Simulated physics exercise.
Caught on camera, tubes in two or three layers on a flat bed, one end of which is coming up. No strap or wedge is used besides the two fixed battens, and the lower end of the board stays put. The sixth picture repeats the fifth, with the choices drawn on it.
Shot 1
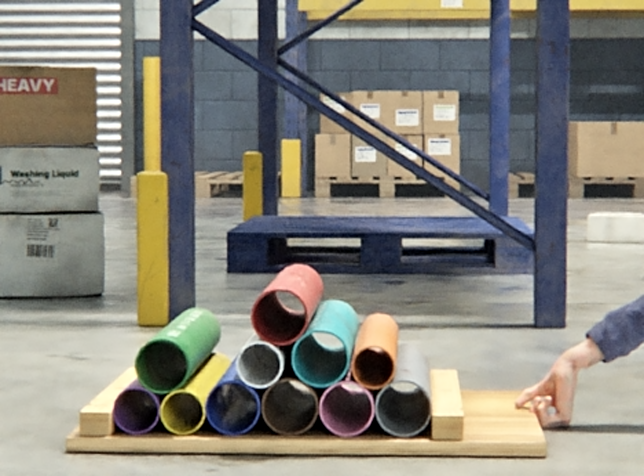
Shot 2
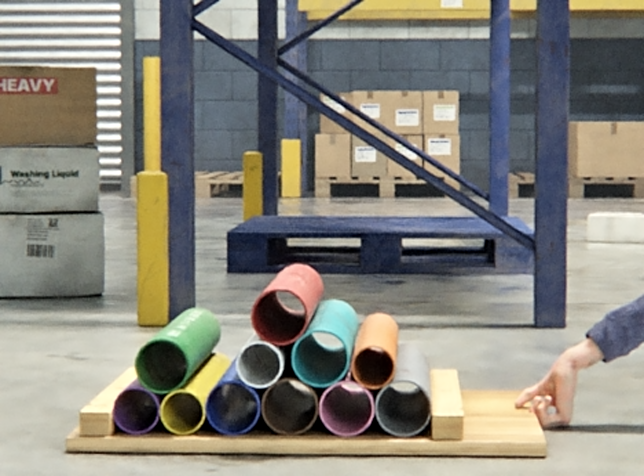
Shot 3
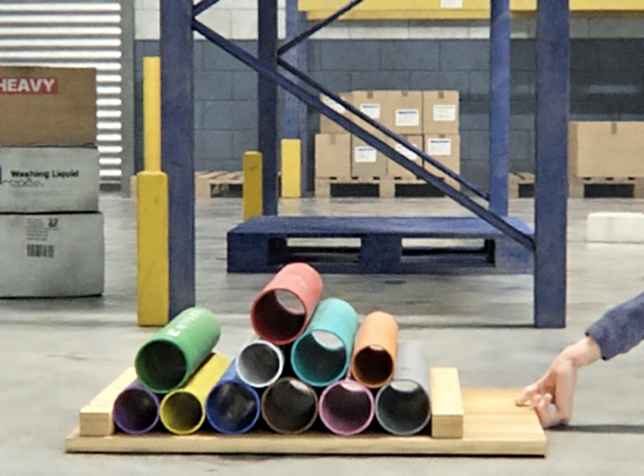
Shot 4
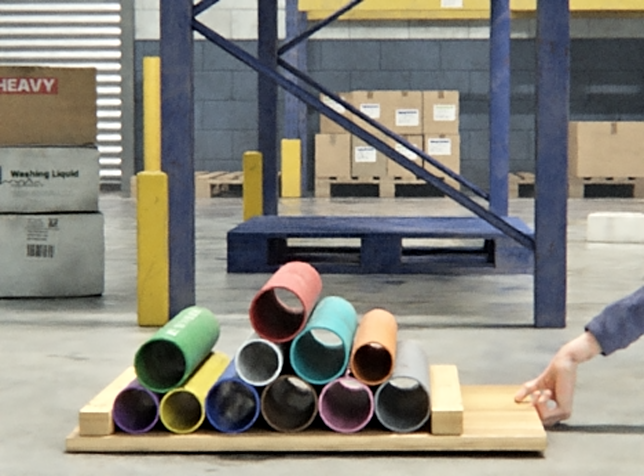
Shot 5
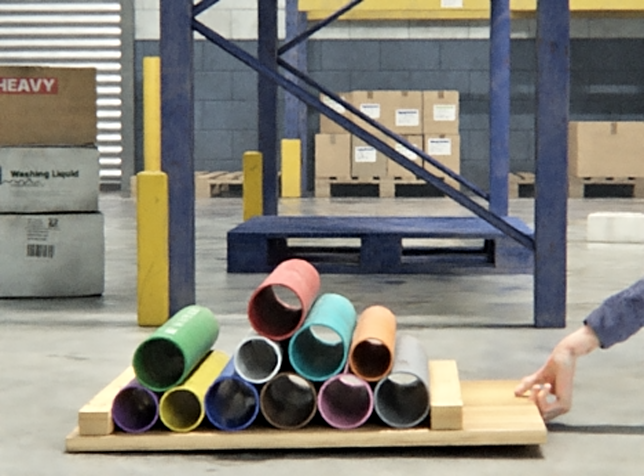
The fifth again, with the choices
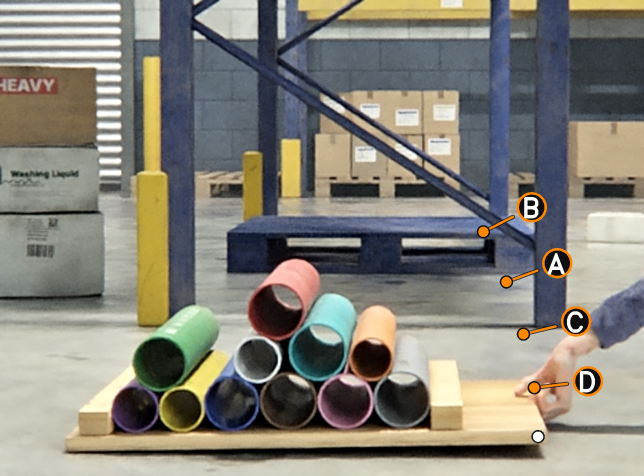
Stacked coloured tubes on a wooden board tilting very slightly as a hand at the right raises that end a little.
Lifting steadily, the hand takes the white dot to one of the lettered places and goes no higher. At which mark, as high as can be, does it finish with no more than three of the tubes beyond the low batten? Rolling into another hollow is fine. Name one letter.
It can be raised to B.
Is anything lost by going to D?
No, at D.
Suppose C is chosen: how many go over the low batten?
With C, none.
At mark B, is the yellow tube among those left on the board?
Yes, with B.
On the marked copy, A at (506, 282); B at (484, 232); C at (524, 334); D at (534, 388); the white dot at (538, 436).
With B. Early on, board at 16°.
Further on, board at 27°.
At the end, board at 27°, two over the low batten (green, red).
As for the rest, A none over the low batten; C none over the low batten; D none over the low batten.
